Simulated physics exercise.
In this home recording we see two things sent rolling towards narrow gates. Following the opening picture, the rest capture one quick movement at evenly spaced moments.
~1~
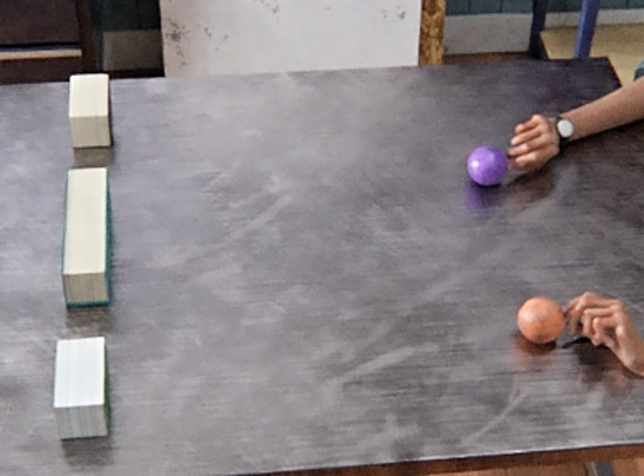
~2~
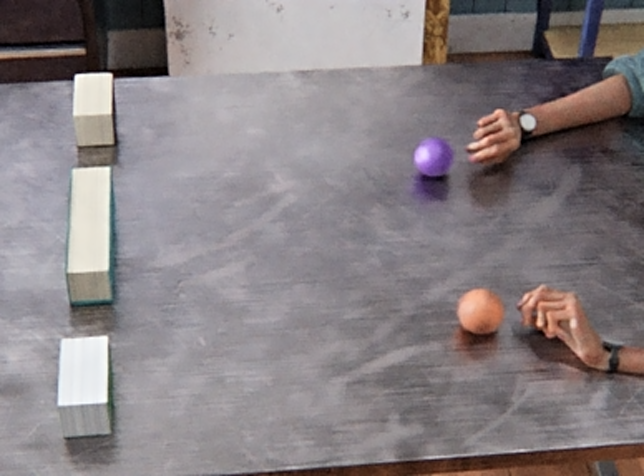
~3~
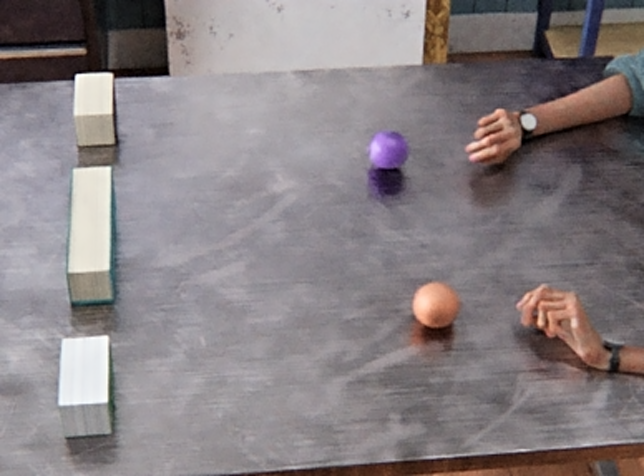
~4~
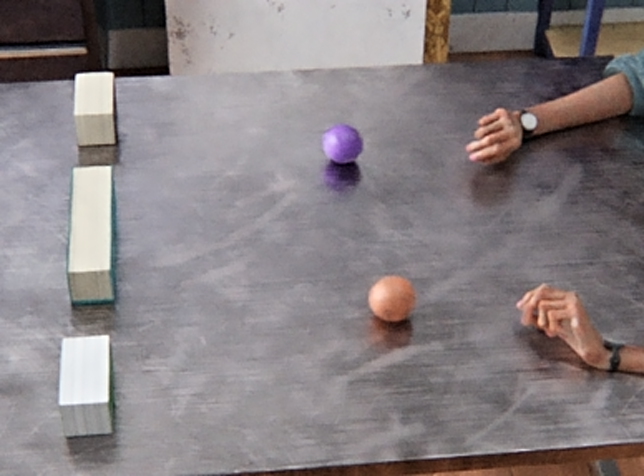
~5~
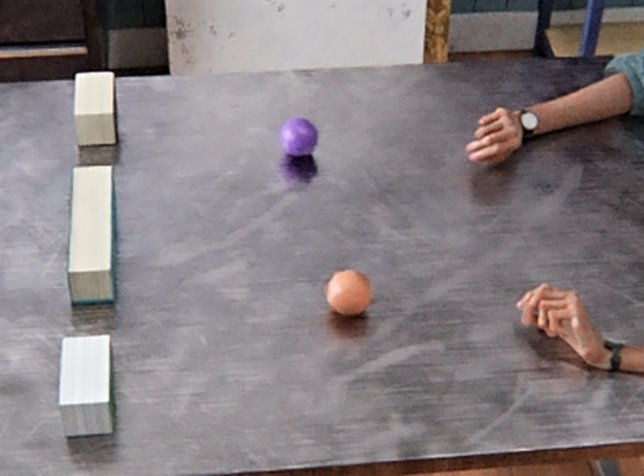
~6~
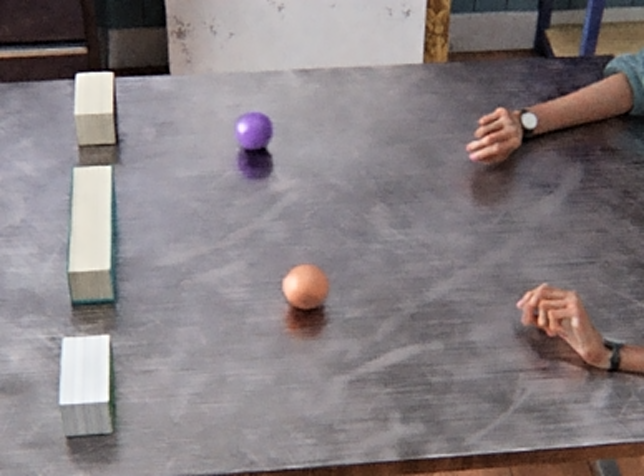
On a dark table, two hands release a purple ball and an orange ball, which roll left.
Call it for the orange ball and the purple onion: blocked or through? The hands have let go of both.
Orange ball - blocked; purple onion - blocked.
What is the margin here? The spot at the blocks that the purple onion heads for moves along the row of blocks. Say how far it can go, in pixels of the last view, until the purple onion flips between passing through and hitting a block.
Near 24 pixels, heading down.
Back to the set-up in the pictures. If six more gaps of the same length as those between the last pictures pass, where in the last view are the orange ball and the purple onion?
The first one at (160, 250), the second at (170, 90).
Then, 0.30 s later than the last frame, orange ball coming back near (149, 258); purple onion coming back near (162, 99).
Then, 0.84 s later than the last frame, orange ball coming back near (239, 199); purple onion coming back near (230, 64).
Then, 1.22 s later than the last frame, orange ball coming back near (289, 166); purple onion coming back near (271, 234).
When it is over, the orange ball bounces off; the purple onion bounces off.
